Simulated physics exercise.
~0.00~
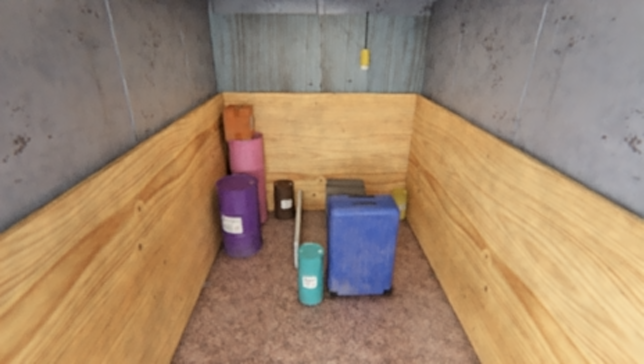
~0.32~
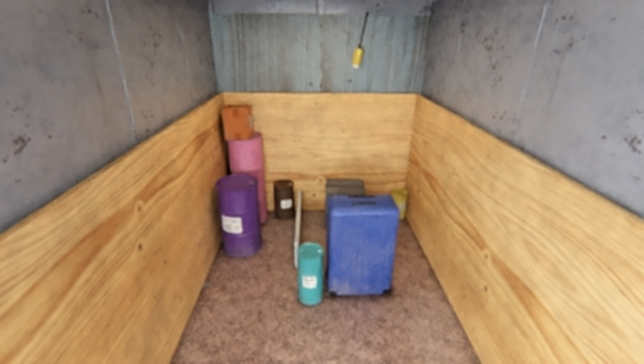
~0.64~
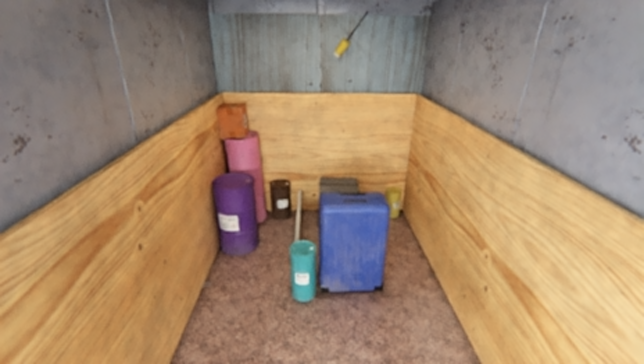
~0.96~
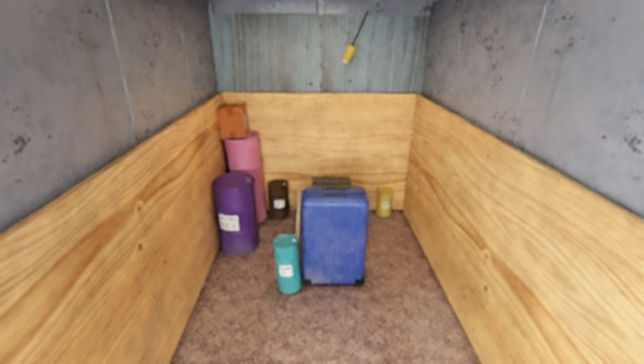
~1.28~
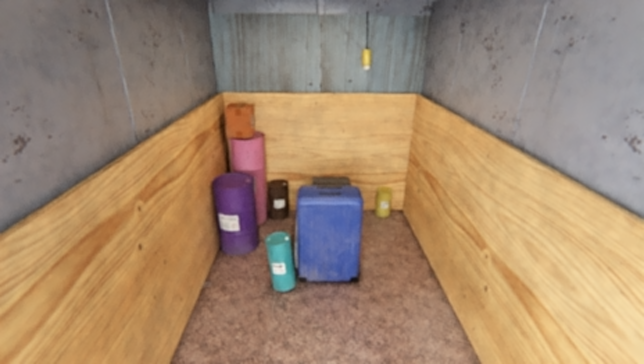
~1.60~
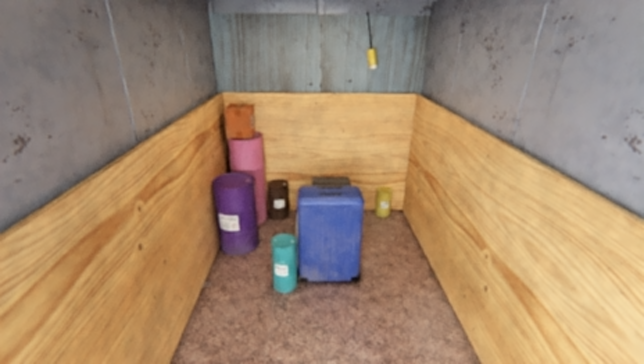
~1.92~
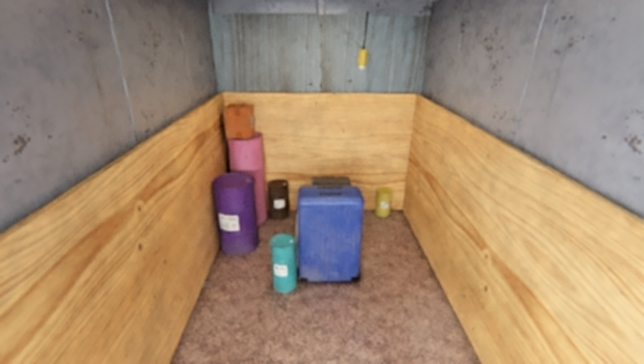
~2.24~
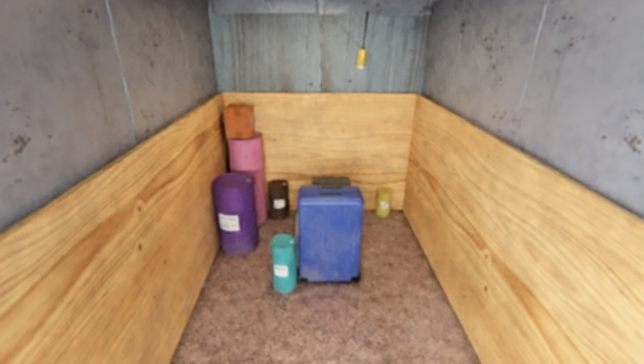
A yellow lamp hanging at the top of a wood-lined load bay begins to swing, tilting out to the left above a blue suitcase, a turquoise canister and several drums and boxes. The suitcase and turquoise canister then slide left across the floor, staying upright. Behind them, the grey box and small yellow canister shift a little left too, while the pink drum on the left stays put. The lamp swings back to hang nearly straight, and the sliding stops. At the end everything stands still and upright, with the suitcase nearer the middle.
